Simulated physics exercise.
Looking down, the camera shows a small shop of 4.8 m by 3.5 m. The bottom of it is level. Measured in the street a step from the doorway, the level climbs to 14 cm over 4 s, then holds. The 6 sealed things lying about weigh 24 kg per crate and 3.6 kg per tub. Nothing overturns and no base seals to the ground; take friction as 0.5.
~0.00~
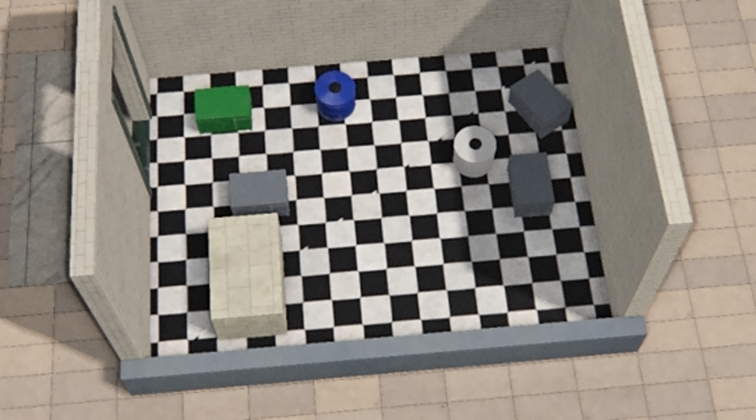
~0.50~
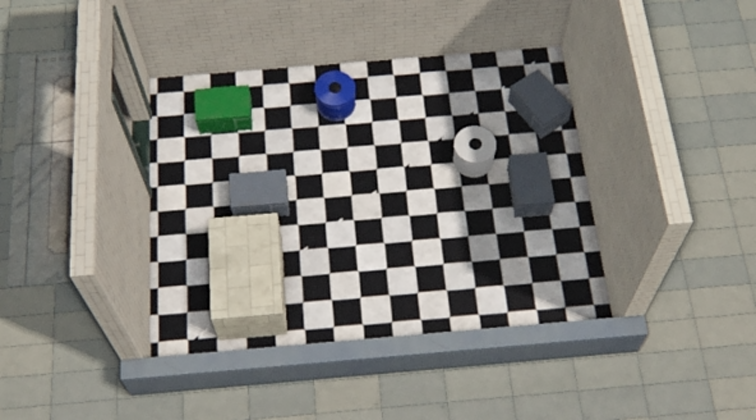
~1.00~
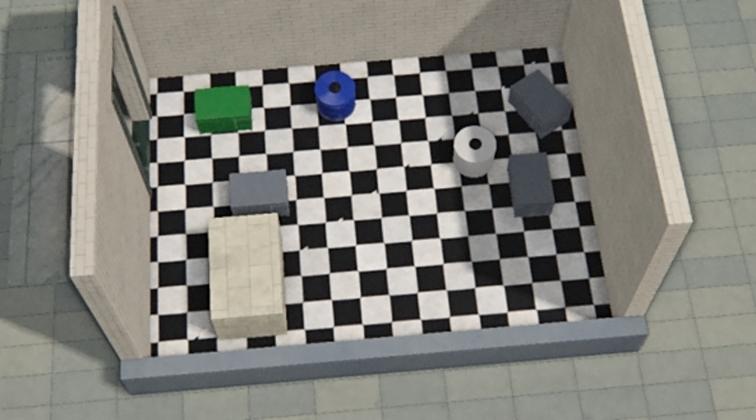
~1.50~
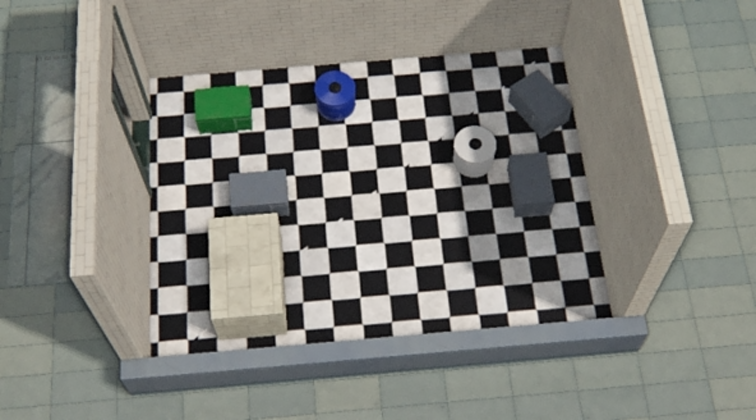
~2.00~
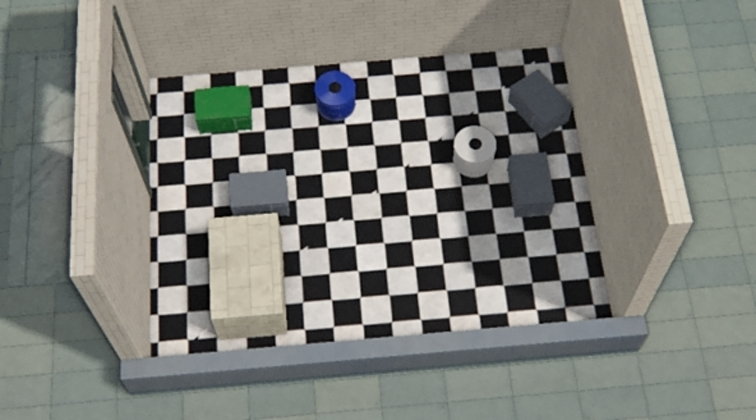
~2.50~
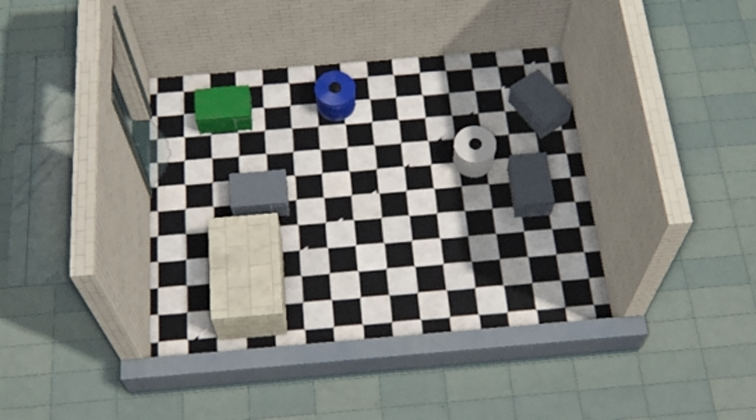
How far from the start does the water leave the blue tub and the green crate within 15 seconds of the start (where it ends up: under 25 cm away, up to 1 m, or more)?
Blue tub: A long trip; green crate: No real move.
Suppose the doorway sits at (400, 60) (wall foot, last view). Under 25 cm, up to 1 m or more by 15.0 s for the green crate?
In that case the green crate remains where it is.
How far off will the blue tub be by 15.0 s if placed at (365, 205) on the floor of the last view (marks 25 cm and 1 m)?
Looks like it is pushed slightly.
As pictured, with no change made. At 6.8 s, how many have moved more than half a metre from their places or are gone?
I count 0 of them.
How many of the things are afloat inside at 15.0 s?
The number is 2.
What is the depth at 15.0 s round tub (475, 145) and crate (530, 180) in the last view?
6 and 6 cm.
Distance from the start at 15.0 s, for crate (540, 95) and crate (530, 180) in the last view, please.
The first is 0 cm from its start, the second 0 cm.
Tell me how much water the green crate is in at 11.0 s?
The depth there is around 5 cm.
After 3.5 s the blue tub is near (335, 88), 0.0 m from its start, aground; the green crate is near (222, 102), 0.0 m from its start, aground; 0 afloat.
After 6.8 s the blue tub is near (344, 79), 0.2 m from its start, afloat; the green crate is near (222, 102), 0.0 m from its start, aground; 1 afloat.
After 11.0 s the blue tub is near (520, 47), 2.1 m from its start, afloat; the green crate is near (222, 102), 0.0 m from its start, aground; 2 afloat.
After 15.0 s the blue tub is near (516, 57), 2.0 m from its start, afloat; the green crate is near (222, 102), 0.0 m from its start, aground; 2 afloat.
